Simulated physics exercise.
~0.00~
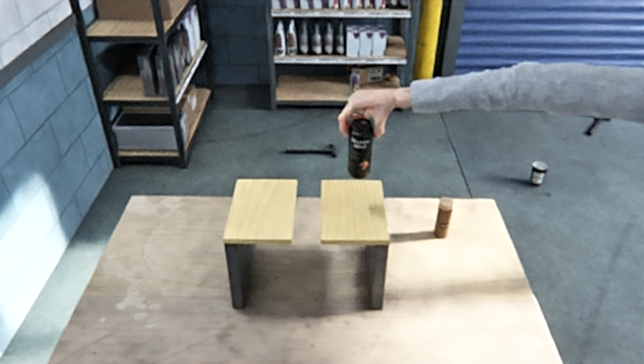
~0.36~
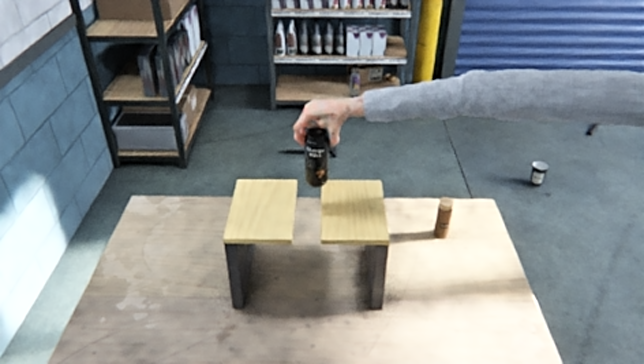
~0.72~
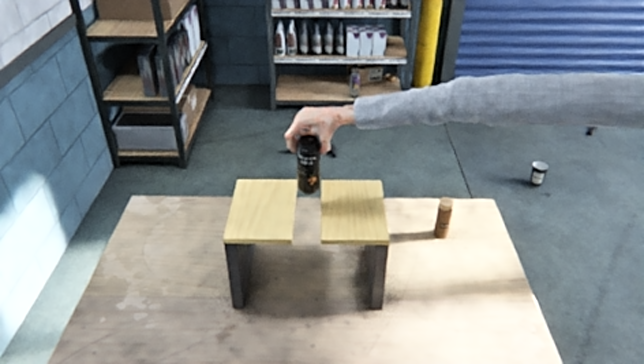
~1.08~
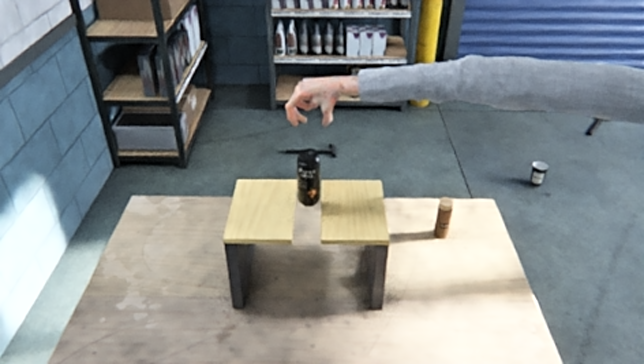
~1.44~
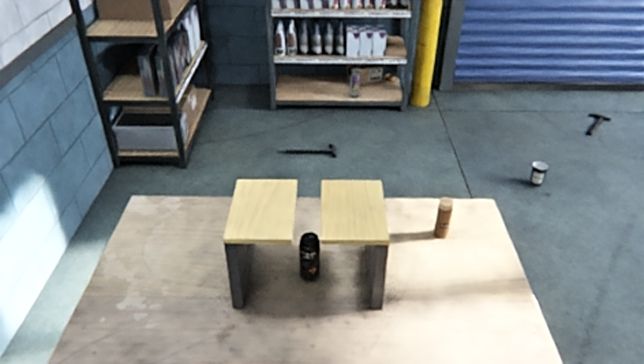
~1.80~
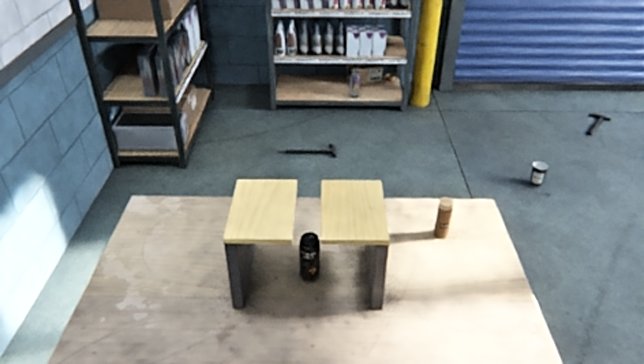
The clip opens on a pale wooden table where two supports with light wooden tops and dark legs stand slightly apart, with a brown shaker to their right. A hand reaching in from the right holds a black can upright above the right-hand support. The hand carries the can left until it is over the gap, then lowers it a little. The fingers open and the hand draws back, leaving the can to drop upright between the two tops. It passes down through the gap and ends standing on the table between the supports, while the shaker stays in place.
